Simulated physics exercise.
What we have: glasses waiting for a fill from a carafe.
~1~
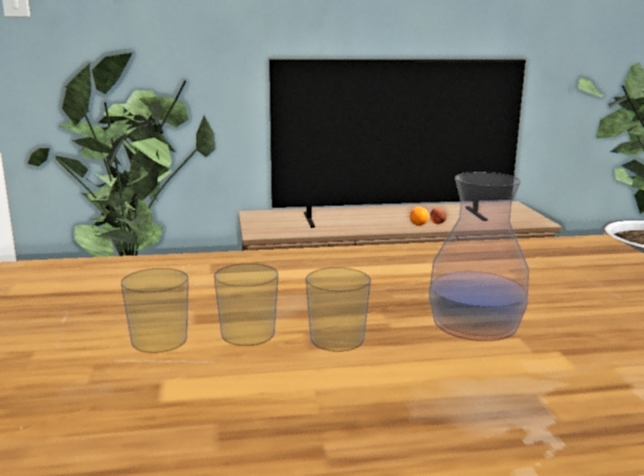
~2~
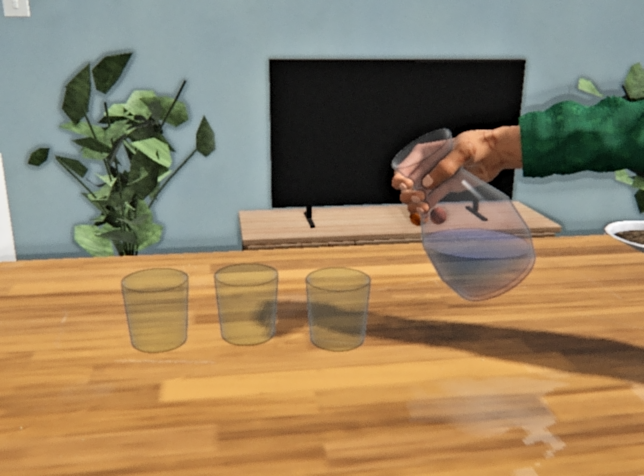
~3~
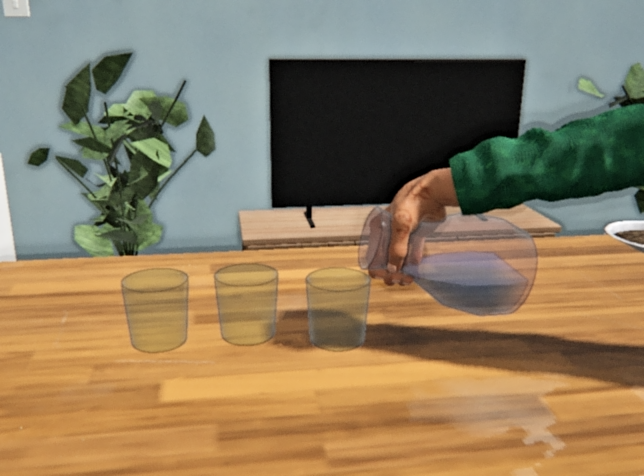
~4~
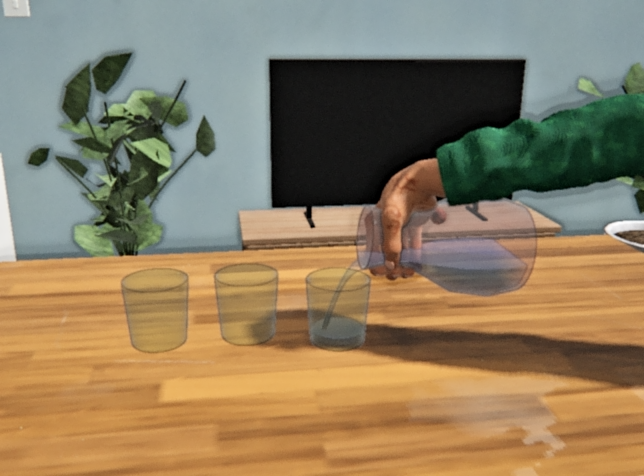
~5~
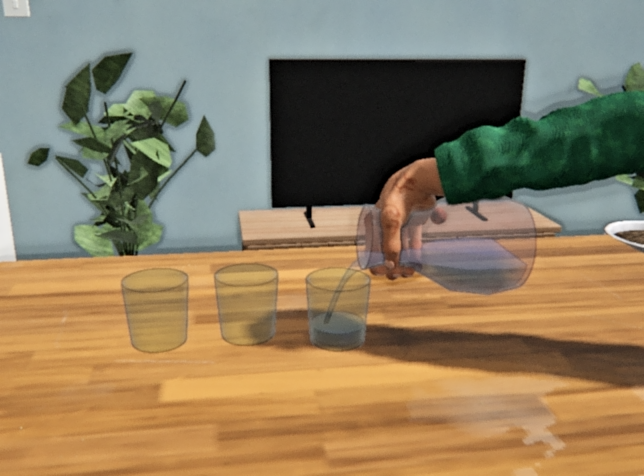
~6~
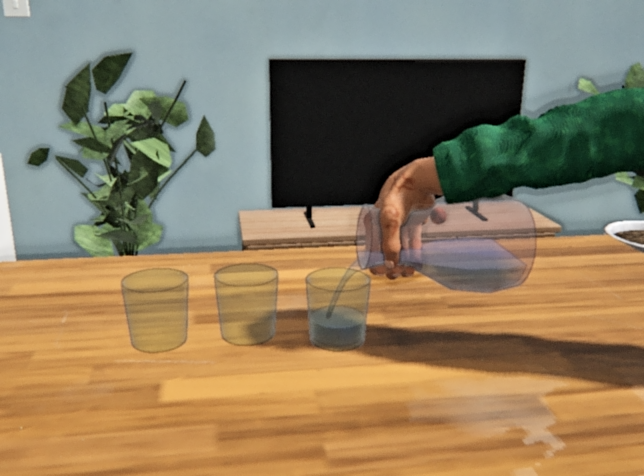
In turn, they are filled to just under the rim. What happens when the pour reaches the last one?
It is lacking.
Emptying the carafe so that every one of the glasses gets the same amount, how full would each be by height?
About 60 %.
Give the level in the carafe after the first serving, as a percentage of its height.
Around 10 per cent of its height.
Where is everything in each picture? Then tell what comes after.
All stand on the top; carafe (482, 251) about a quarter full; three glasses, the last at (157, 307), in the first frame.
The hand lifts the carafe; carafe (458, 211) tipped 35° with all of its load; the first is empty, in the second frame.
The carafe is brought over; carafe (441, 255) tipped 75° with all of its load; three glasses, the last at (157, 307), in the third frame.
A stream runs into the first small glass; carafe (439, 243) tipped 85° with nearly all of its load; the first is nearly empty, in the fourth frame.
A stream runs into the first small glass; carafe (439, 241) tipped 85° with nearly all of its load; three glasses, the last at (157, 307), in the fifth frame.
A stream runs into the first small glass; carafe (438, 240) tipped 85° with about three quarters of its load; the first is about a third full, in the sixth frame.
Soon after, the first is about two thirds full.
Later, the first is done and the carafe has about half of its load.
In the end, the carafe is empty with one filled and the next at about three quarters of a serving.
